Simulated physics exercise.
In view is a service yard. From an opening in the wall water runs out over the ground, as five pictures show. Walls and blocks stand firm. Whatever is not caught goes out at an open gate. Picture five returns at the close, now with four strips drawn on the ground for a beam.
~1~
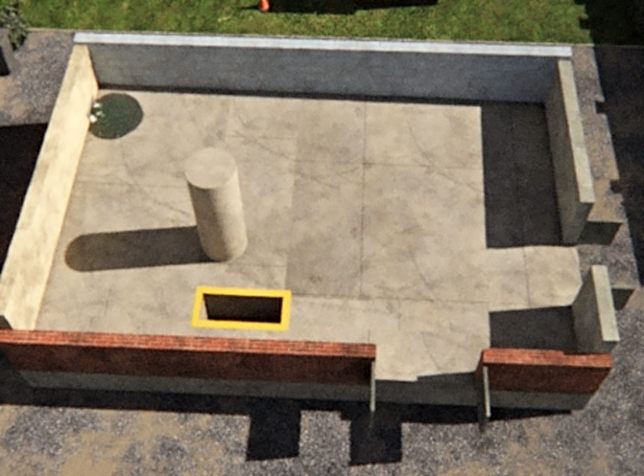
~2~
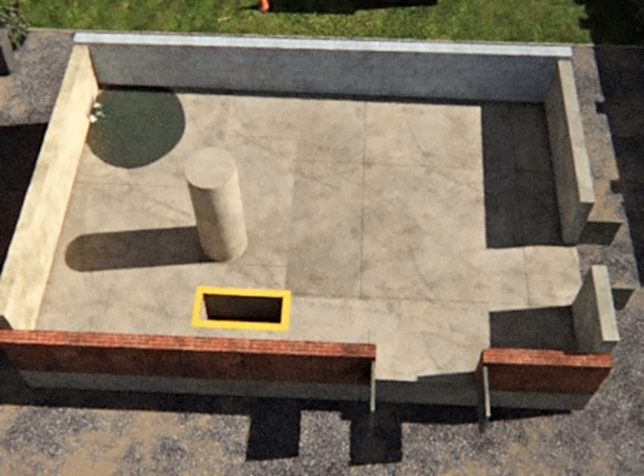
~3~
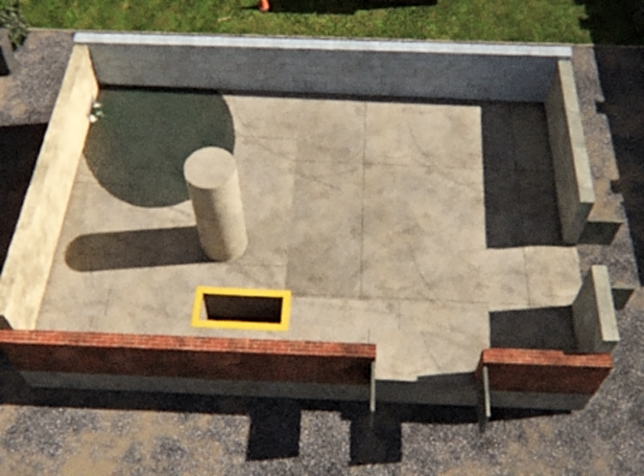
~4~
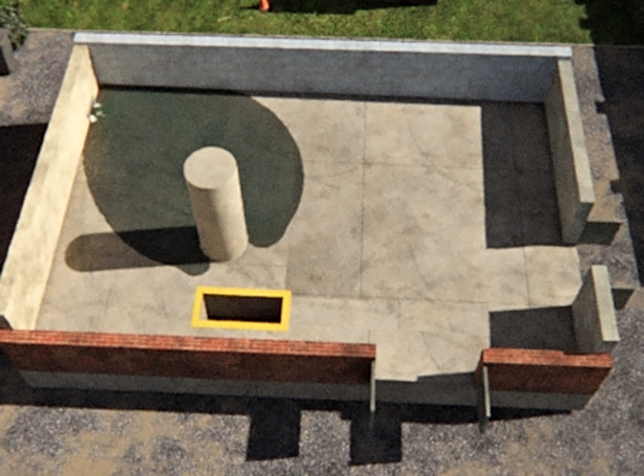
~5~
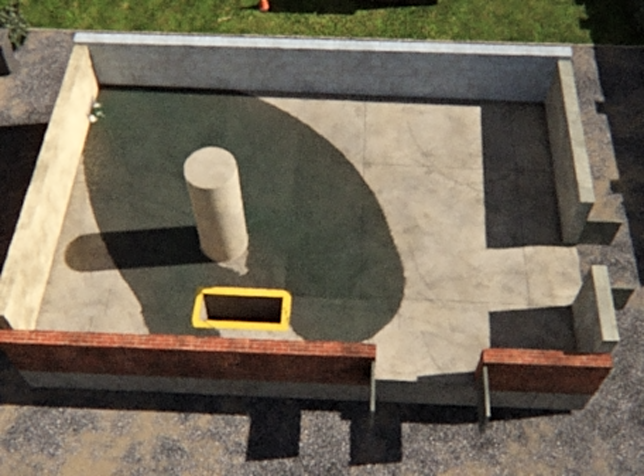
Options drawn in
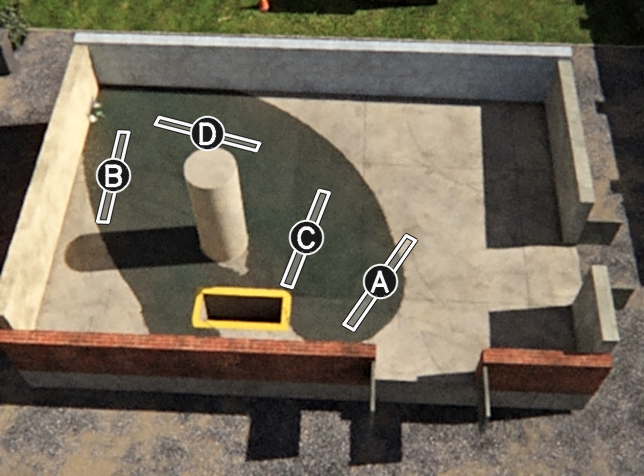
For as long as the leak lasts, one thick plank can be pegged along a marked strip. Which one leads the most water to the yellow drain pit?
I would pick position C.
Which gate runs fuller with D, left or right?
More leaves on the left.
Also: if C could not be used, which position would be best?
A it is.
On the marked copy, A from (348, 327) to (410, 238); B from (102, 221) to (123, 132); C from (286, 286) to (324, 191); D from (157, 120) to (257, 146).
With A, about 38 % of the stream goes into the yellow drain pit, about 57 % out by the gates.
With B, about 16 % of the stream goes into the yellow drain pit, about 81 % out by the gates.
With C, about 68 % of the stream goes into the yellow drain pit, about 26 % out by the gates.
With D, about 19 % of the stream goes into the yellow drain pit, about 79 % out by the gates.
